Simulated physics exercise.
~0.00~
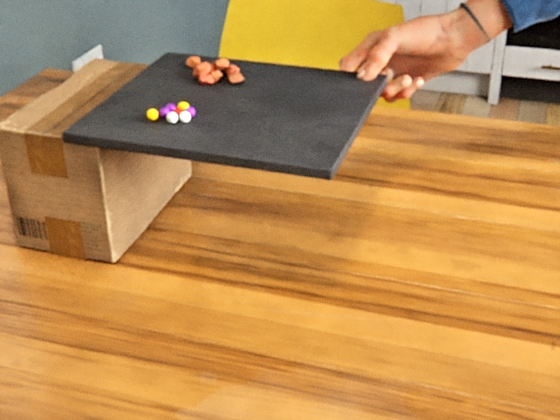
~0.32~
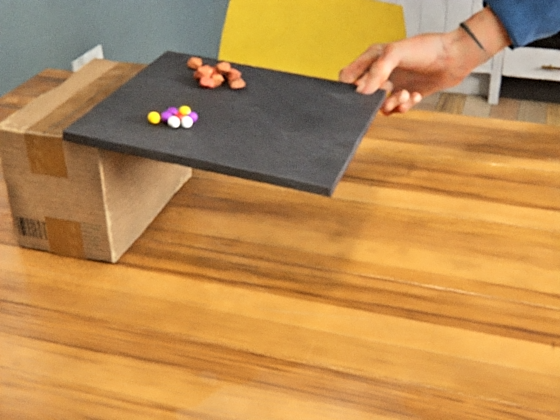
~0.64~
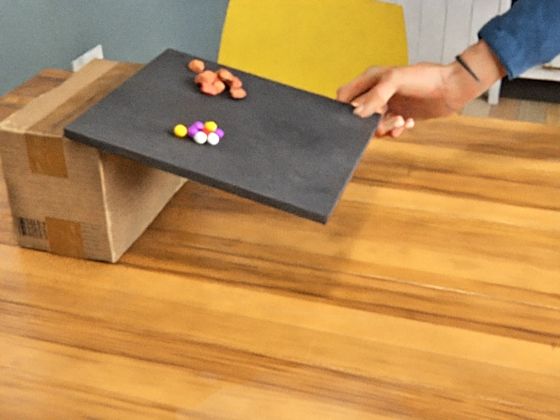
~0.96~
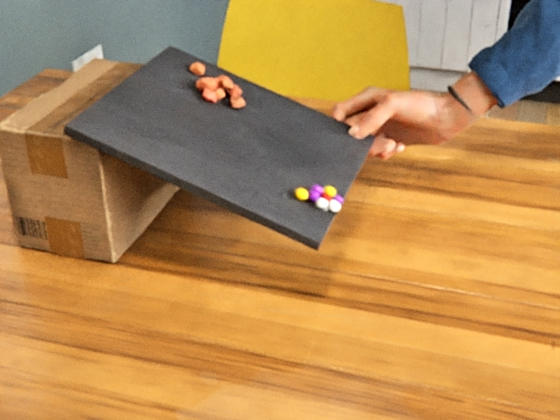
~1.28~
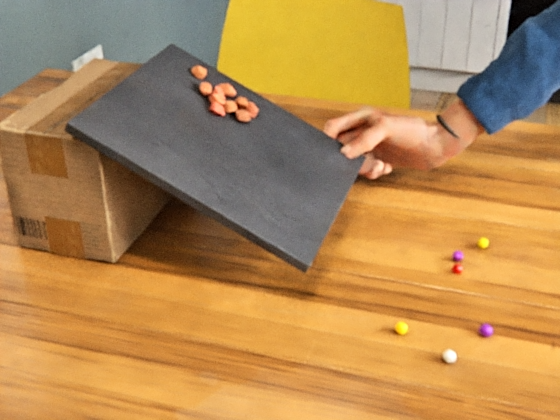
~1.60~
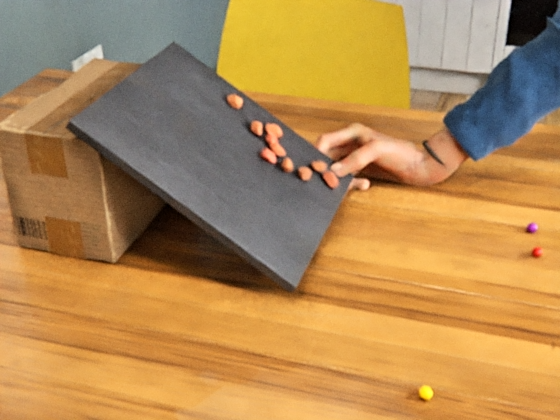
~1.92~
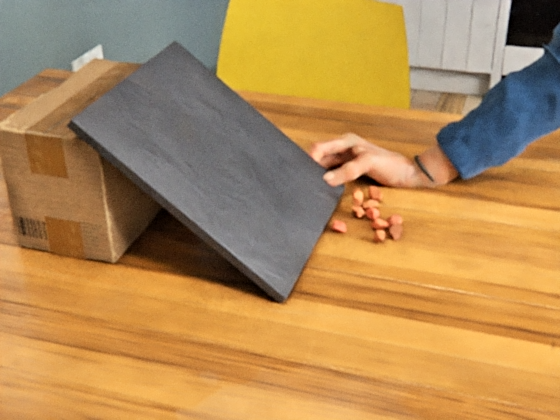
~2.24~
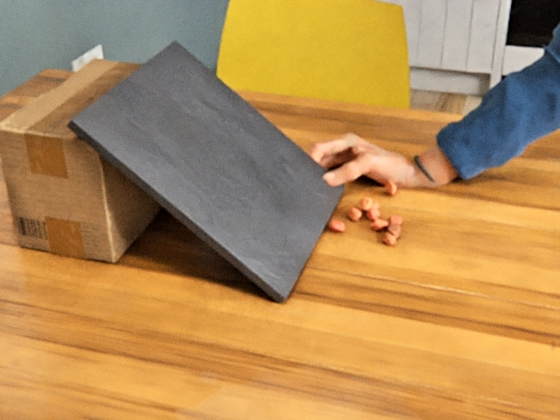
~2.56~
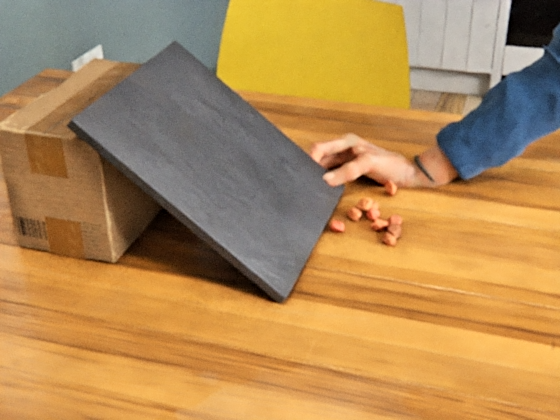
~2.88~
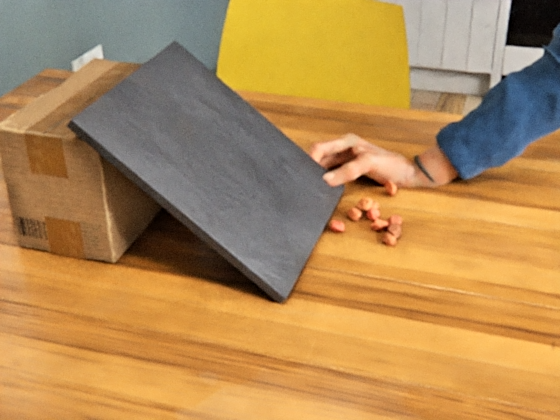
A dark grey board rests with its left side on a cardboard box while a hand in a blue sleeve holds its right side above a striped wooden table, seen from slightly above, with a yellow chair behind. Small yellow, purple, red and white balls sit nearer the viewer, and orange-brown chunks lie farther back. The hand lowers its end, and the balls roll down, drop off and scatter rightward across the table, leaving view. As the board steepens, the chunks slide down too. Finally the board's lower edge rests on the table, with the chunks clustered close beside it near the hand.
